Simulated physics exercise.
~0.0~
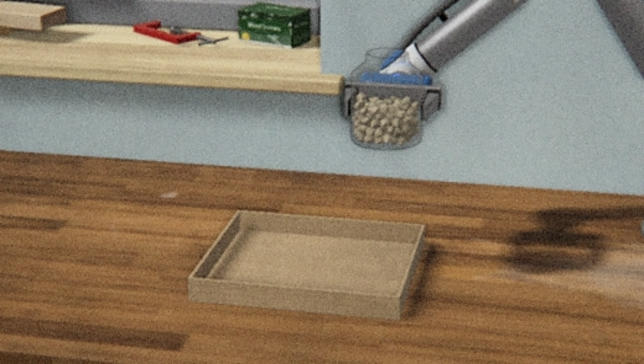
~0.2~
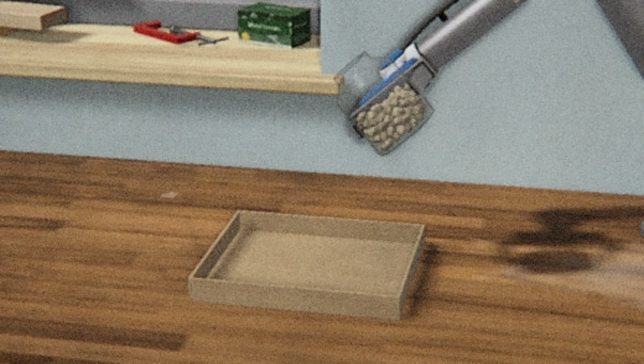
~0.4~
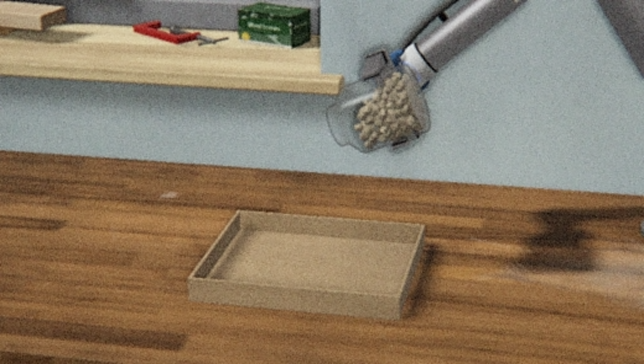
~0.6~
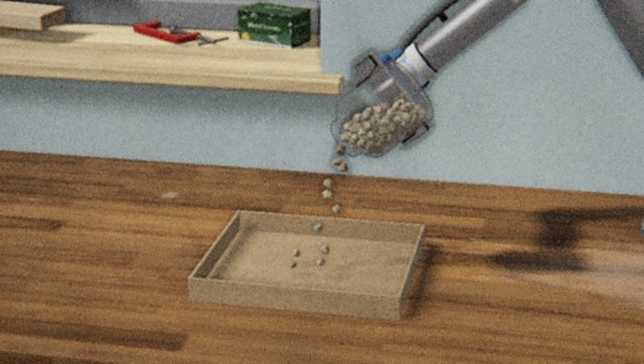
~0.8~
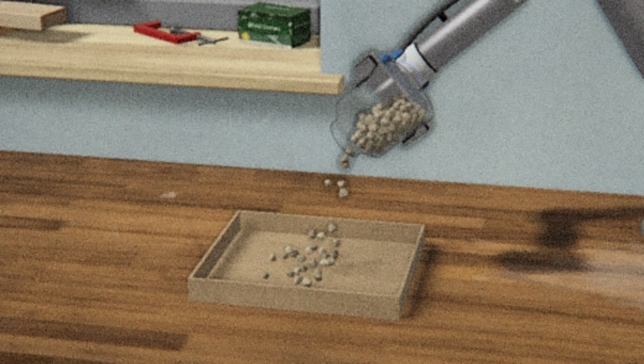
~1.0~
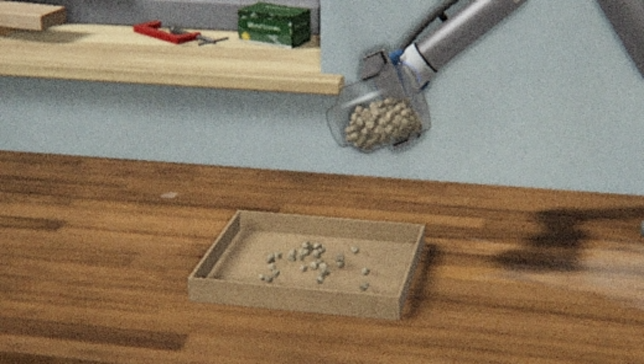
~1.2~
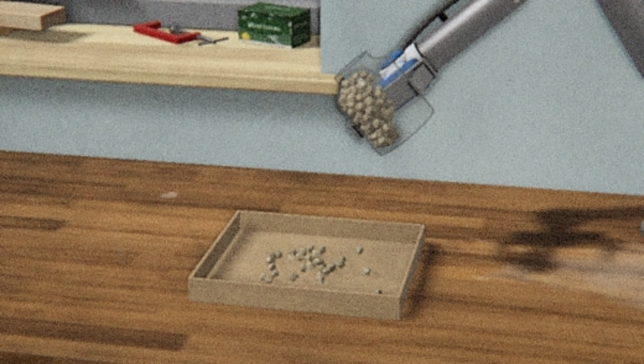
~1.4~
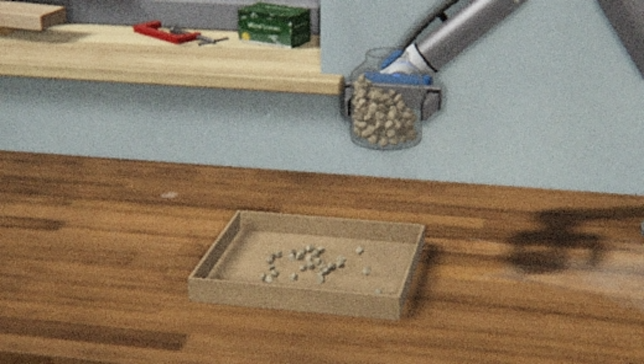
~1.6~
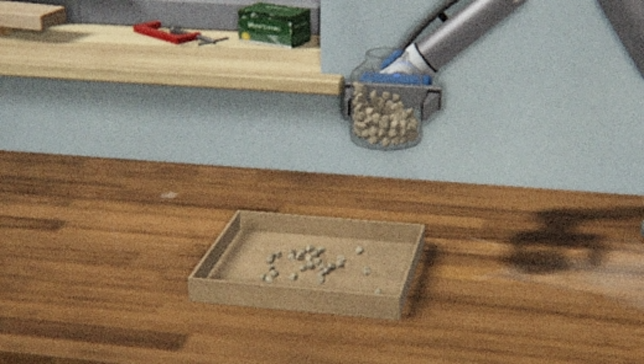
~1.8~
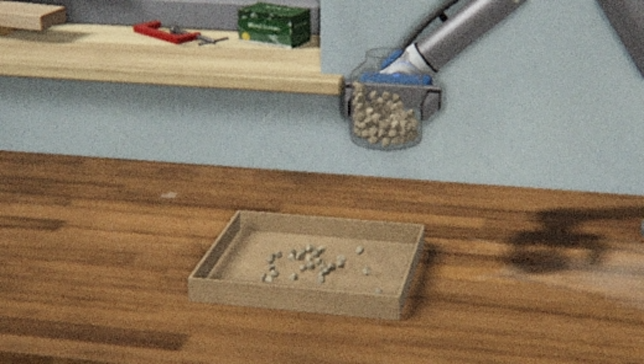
Robot arm tipping a clear jar of pale pebbles, spilling some into a shallow tray, then righting it still mostly full.
